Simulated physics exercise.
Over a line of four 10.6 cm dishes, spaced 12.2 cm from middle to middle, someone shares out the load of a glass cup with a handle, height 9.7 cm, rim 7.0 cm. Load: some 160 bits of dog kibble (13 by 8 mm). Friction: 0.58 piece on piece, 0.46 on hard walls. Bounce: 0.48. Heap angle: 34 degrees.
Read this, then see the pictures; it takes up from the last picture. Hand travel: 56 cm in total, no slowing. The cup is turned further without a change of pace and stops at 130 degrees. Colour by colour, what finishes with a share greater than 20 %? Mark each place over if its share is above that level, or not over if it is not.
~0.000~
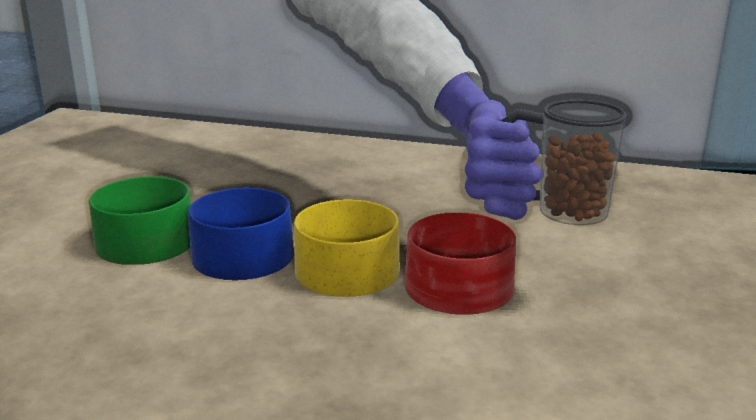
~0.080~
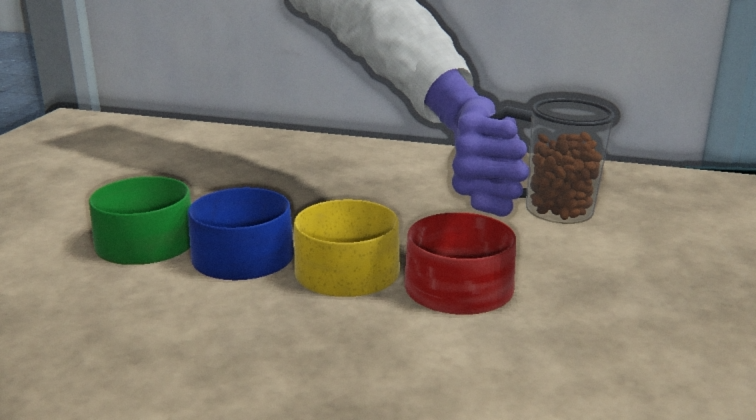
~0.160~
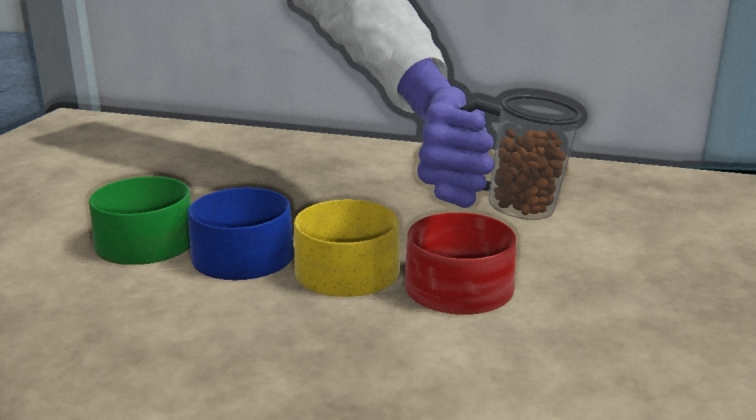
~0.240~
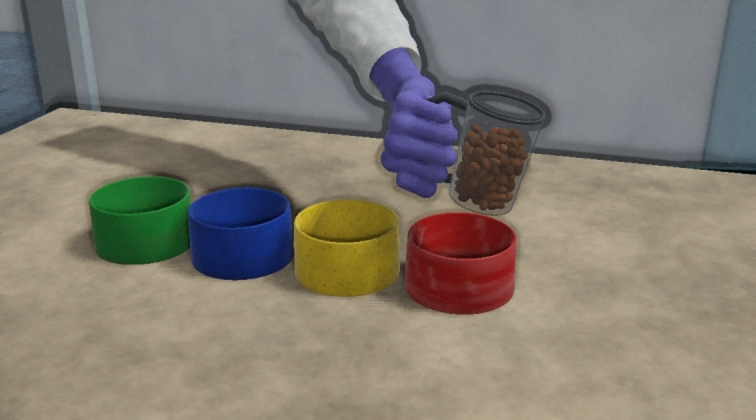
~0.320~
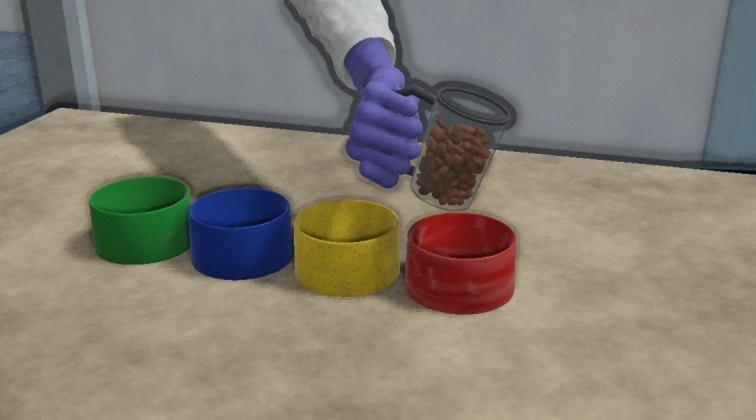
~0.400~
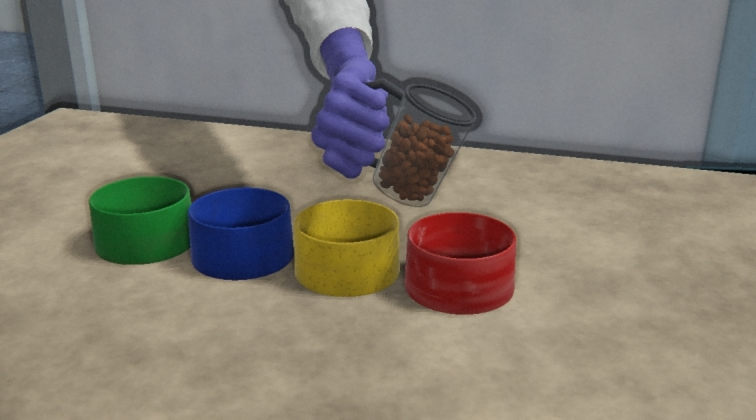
Red dish: Not over, blue dish: Not over, green dish: Over, yellow dish: Not over, counter: Not over.
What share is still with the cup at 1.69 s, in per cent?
It works out to about 95 per cent of the load.
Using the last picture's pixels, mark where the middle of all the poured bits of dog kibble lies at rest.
Roughly (138, 227).
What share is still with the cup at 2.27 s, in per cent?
Roughly 0 %.
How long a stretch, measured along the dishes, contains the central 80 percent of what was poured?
6 centimetres.
Then, at 1.18 s, tilt 73 degrees; cup holds 100 %.
After 1.69 s, tilt 106 degrees; cup holds 95 %, green 5 %.
After 2.27 s, tilt 130 degrees; cup holds 0 %, green 100 %.
By 2.7 s all is still; red 0 %, blue 0 %, green 100 %, yellow 0 %, counter 0 %.
